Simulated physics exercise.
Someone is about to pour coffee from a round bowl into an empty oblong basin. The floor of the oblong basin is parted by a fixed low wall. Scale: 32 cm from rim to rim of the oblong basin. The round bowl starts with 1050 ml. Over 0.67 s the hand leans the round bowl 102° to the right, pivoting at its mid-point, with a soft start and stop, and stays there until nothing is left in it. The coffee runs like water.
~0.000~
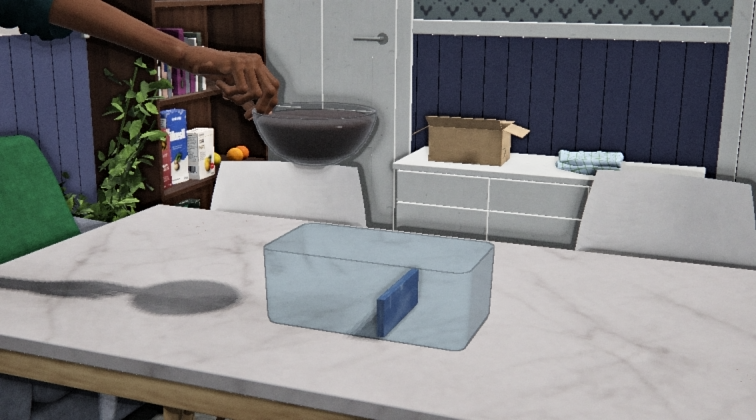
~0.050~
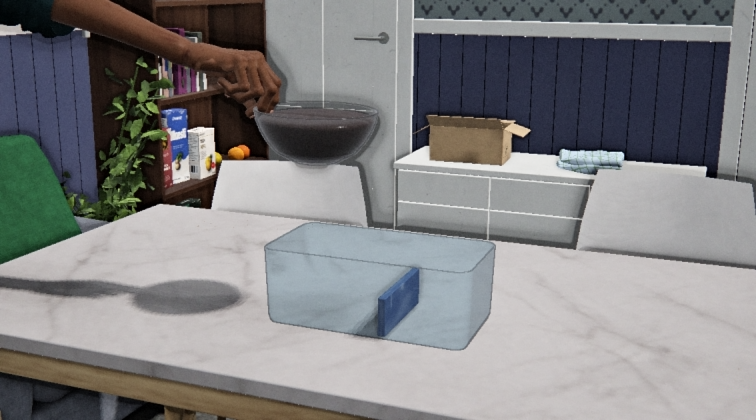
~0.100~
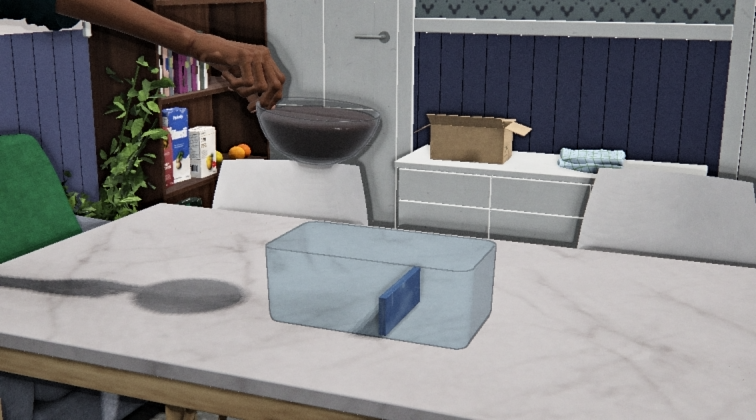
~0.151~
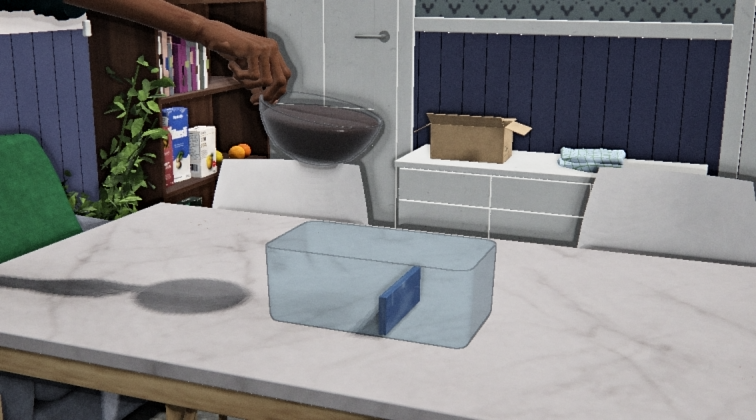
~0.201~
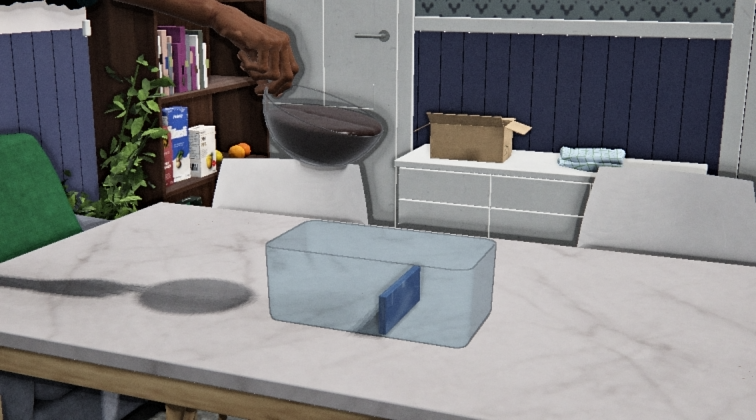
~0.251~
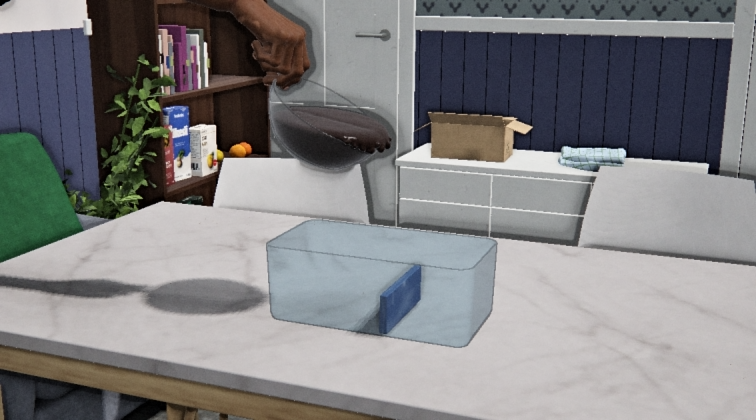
A hand tilting a round glass bowl of dark coffee to the right above a clear oblong basin on a marble table.
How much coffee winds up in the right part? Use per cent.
The far part has some 51 per cent.
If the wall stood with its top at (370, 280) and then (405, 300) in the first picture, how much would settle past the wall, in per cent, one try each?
First 75, then 40 per cent.
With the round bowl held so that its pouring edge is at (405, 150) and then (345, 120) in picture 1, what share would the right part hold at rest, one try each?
In turn about 70 and 15 per cent.
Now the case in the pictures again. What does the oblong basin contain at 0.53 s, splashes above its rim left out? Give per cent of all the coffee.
Some 48 per cent.
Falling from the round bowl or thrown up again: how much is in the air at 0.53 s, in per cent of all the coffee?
Near 42 in a hundred.
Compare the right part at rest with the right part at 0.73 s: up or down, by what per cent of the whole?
The share moves up, by some 10 per cent.
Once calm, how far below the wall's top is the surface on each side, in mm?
Some 42 mm on the left and 30 mm on the right.
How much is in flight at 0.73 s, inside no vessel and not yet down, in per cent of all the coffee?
Near 26 in a hundred.
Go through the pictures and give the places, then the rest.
In the first frame, it leans 0°; its right rim is at (372, 115); the coffee meets the walls at (265, 114) and (371, 121); the oblong basin's rim runs from (285, 236) to (483, 259); the wall's top is at (399, 284).
In the second frame, it leans 1°; its right rim is at (374, 116); the coffee meets the walls at (266, 113) and (372, 122).
In the third frame, it leans 6°; its right rim is at (376, 120); the coffee meets the walls at (269, 109) and (374, 123).
In the fourth frame, it leans 12°; its right rim is at (378, 127); the coffee meets the walls at (272, 108) and (377, 126).
In the fifth frame, it leans 21°; its right rim is at (378, 137); the coffee meets the walls at (275, 107) and (380, 131); 1 per cent is over the edge.
In the sixth frame, it leans 31°; its right rim is at (378, 148); the coffee meets the walls at (280, 110) and (372, 136); 8 per cent is over the edge.
After 0.53 s the tilt is 91° and 10 per cent is still to pour, 4 is left of the wall and 45 right of it.
After 0.73 s the tilt is 102° and 0 per cent is still to pour, 34 is left of the wall and 40 right of it.
After 0.94 s the tilt is 102° and 0 per cent is still to pour, 41 is left of the wall and 51 right of it.
After 1.17 s the tilt is 102° and 0 per cent is still to pour, 42 is left of the wall and 51 right of it.
In the end 42 per cent lies left of the wall, 51 right of it and 7 outside.
